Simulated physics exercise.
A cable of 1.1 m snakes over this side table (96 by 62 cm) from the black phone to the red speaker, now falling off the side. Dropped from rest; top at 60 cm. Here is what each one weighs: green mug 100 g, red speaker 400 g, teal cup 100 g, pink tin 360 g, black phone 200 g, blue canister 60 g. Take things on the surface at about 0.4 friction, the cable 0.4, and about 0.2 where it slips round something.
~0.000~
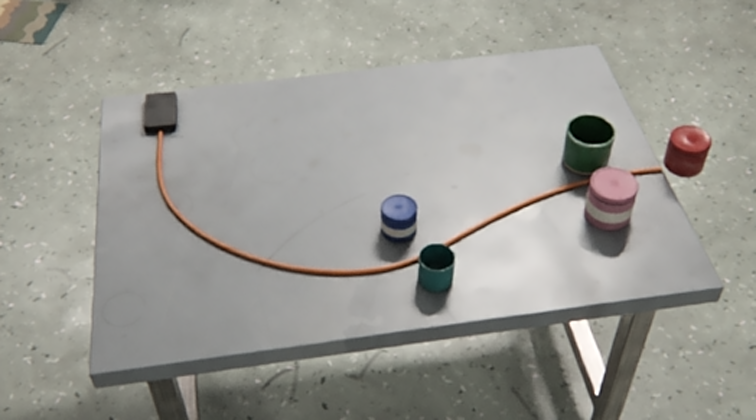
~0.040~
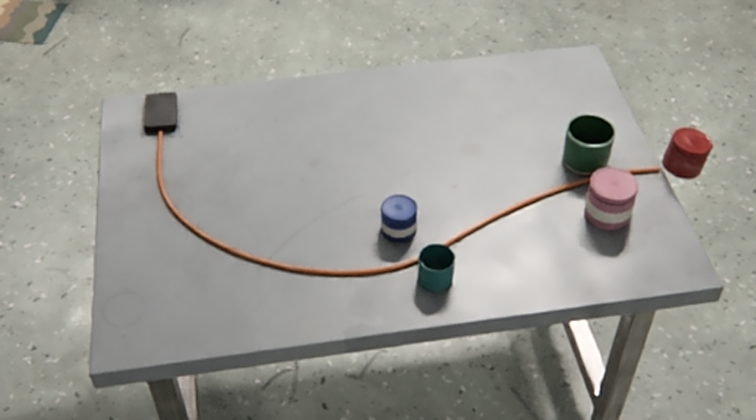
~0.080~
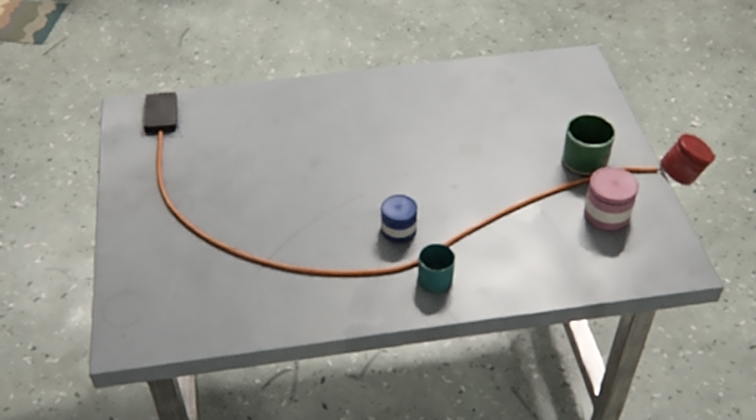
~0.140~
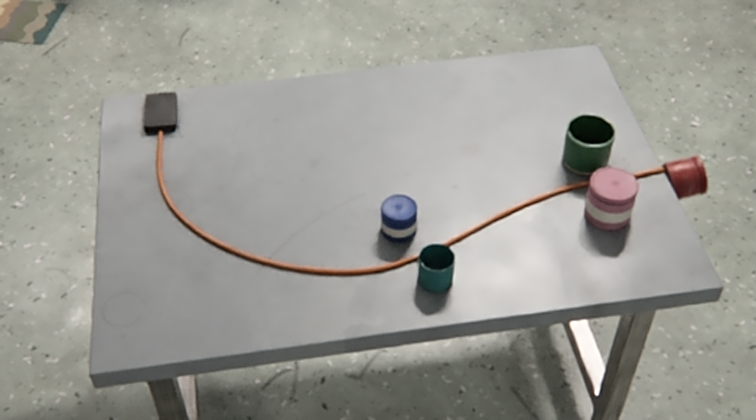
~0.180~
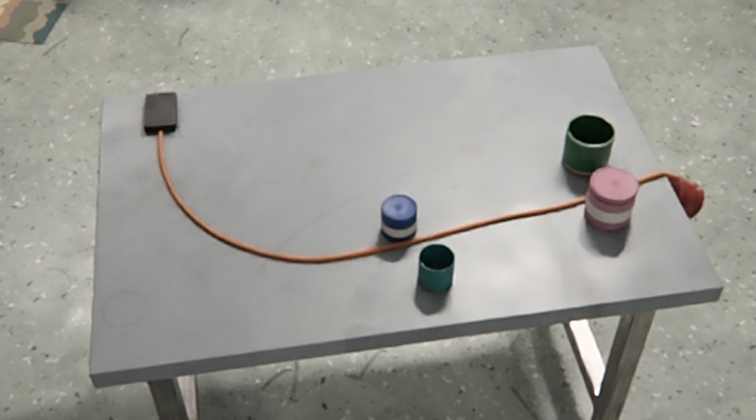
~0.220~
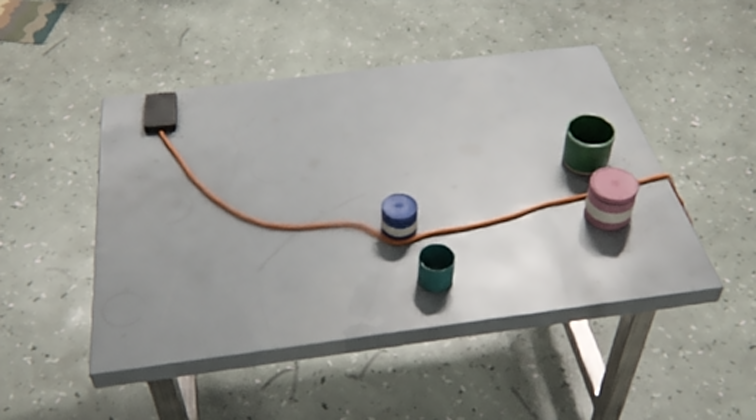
A red speaker drops off the table's right side, pulling the orange cable against the blue canister.
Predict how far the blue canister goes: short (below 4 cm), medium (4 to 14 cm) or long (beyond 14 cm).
My guess is the movement will be considerable.
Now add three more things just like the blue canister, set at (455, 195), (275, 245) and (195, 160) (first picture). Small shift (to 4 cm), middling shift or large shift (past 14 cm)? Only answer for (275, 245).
There: Large.
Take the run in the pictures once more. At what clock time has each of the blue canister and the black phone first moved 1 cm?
Blue canister 0.26 s; black phone 0.30 s, roughly.
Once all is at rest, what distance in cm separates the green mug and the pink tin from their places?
Net shift - green mug 4 cm, pink tin 0 cm.
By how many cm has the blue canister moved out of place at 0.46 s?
Shift of the blue canister - 35 cm.
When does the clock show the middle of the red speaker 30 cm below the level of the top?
About: 0.34 s.
After 0.5 s, the cable's tail end at (252, 126); blue canister 34 cm off its start, black phone 12 cm off its start, red speaker over the edge.
After 0.7 s, the cable's tail end at (364, 151); blue canister over the edge, black phone 34 cm off its start, red speaker over the edge.
After 1.0 s, the cable's tail end at (373, 153); blue canister over the edge, black phone 35 cm off its start at (346, 141), red speaker over the edge.
After 1.2 s, the cable's tail end at (373, 153); blue canister over the edge, black phone 35 cm off its start, red speaker over the edge.
After 2.4 s, the cable's tail end at (373, 153); blue canister over the edge, black phone 35 cm off its start at (346, 141), red speaker over the edge, green mug 3 cm off its start at (594, 117).
